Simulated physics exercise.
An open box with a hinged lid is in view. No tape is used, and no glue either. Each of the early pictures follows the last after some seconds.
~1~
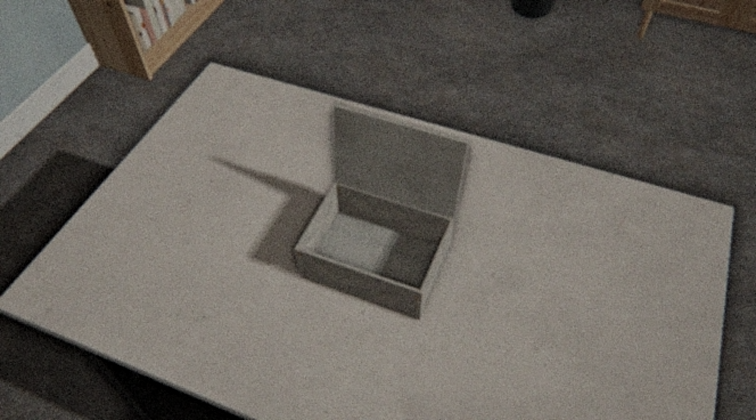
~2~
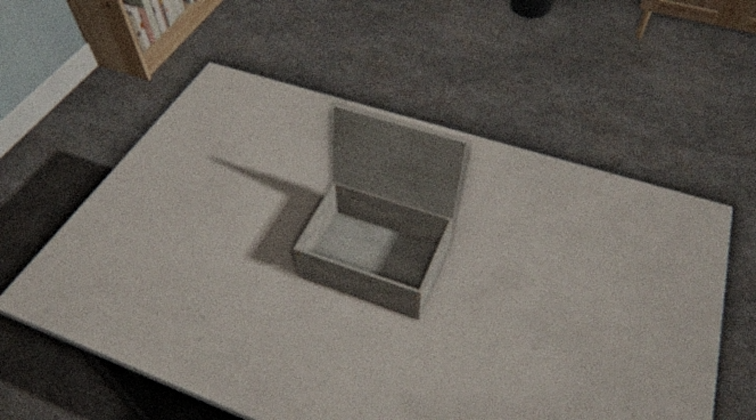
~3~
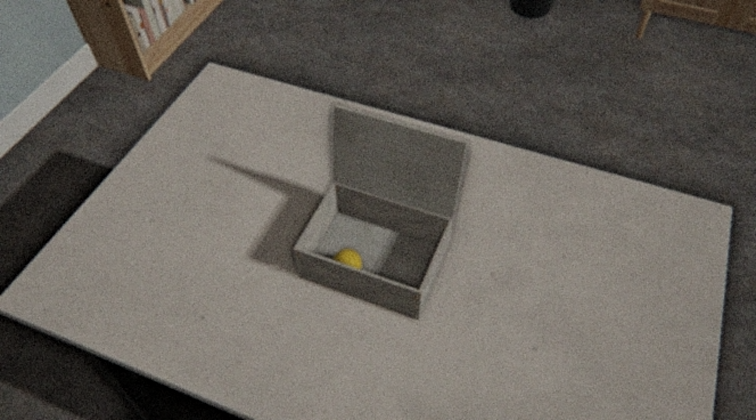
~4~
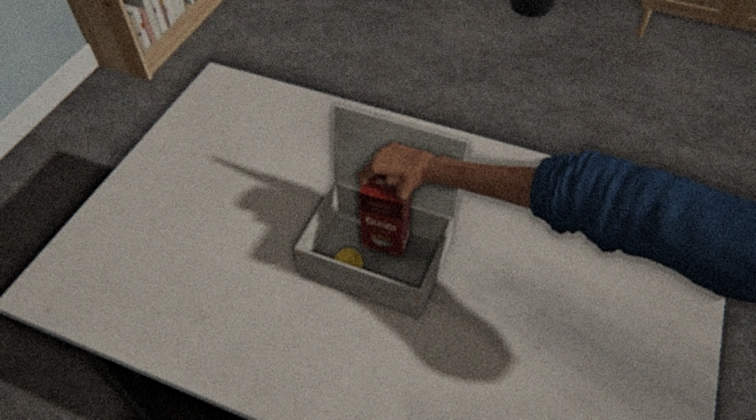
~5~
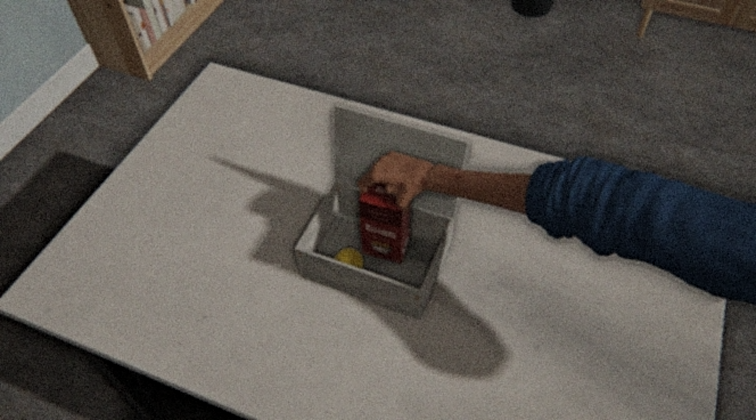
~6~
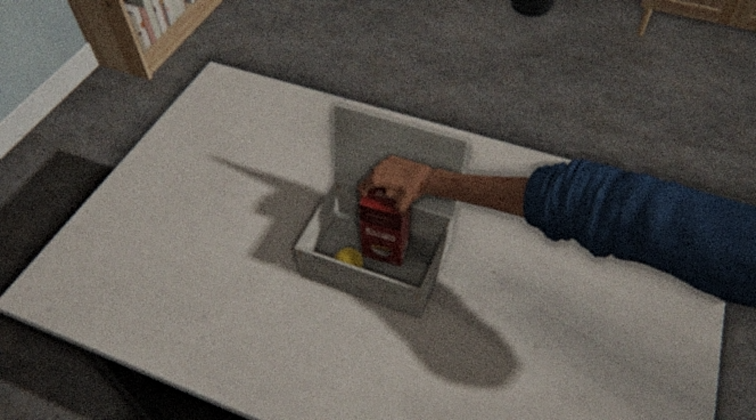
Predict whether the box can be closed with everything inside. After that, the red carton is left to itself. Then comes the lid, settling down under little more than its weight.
The box cannot be closed.
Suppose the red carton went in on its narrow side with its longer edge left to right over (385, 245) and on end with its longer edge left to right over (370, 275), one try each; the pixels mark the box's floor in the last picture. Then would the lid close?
Try 1: Lid shut; try 2: Lid shut.
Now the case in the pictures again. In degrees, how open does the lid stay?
Close to 65 degrees.
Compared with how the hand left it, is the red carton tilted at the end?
As it turns out, it keeps its original angle.
Then, 1.10 s on from there, lid starting down.
Then, 1.40 s on from there, lid 78° above the rim.
Then, 1.60 s on from there, lid 66° above the rim.
Then, 3.40 s on from there, lid 67° above the rim.
In the end, lid 67° above the rim; both unmoved. At the end, from the last picture's camera, red carton near (385, 226).
